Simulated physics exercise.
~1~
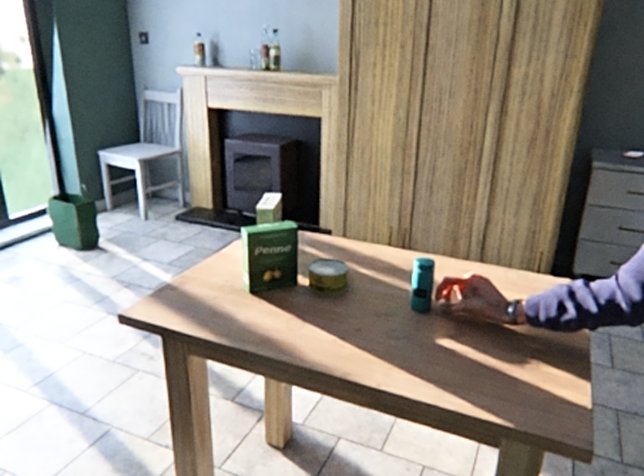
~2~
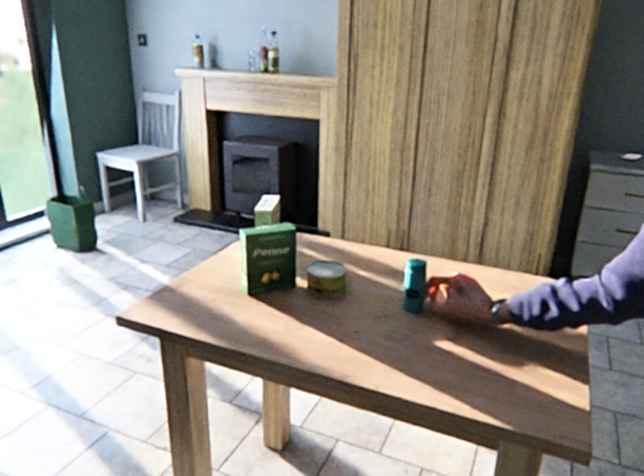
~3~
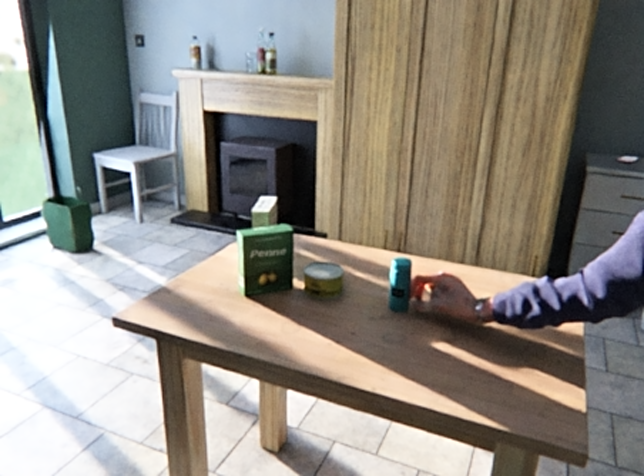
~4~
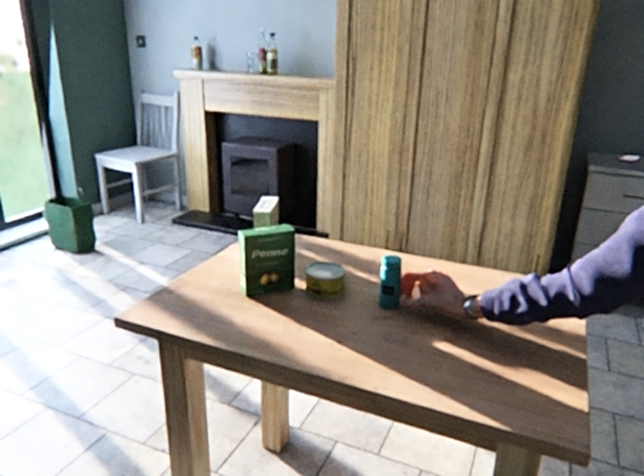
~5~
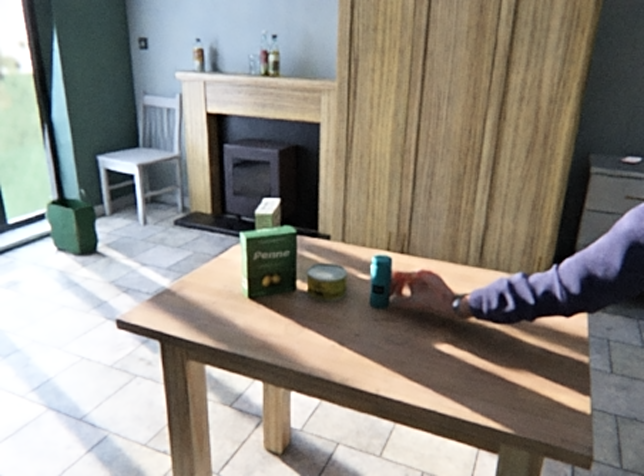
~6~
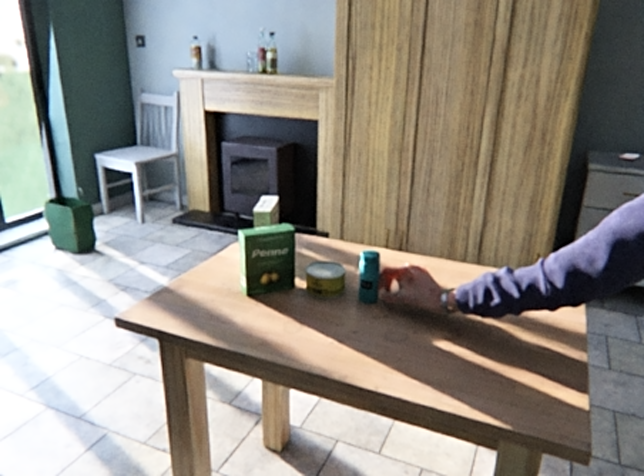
The clip shows a hand gradually pushing a turquoise shaker leftward across a wooden table toward a yellow tub, a green packet and a white packet, which stay in place. The shaker slides without tipping and ends upright beside the tub, the hand still close to it.
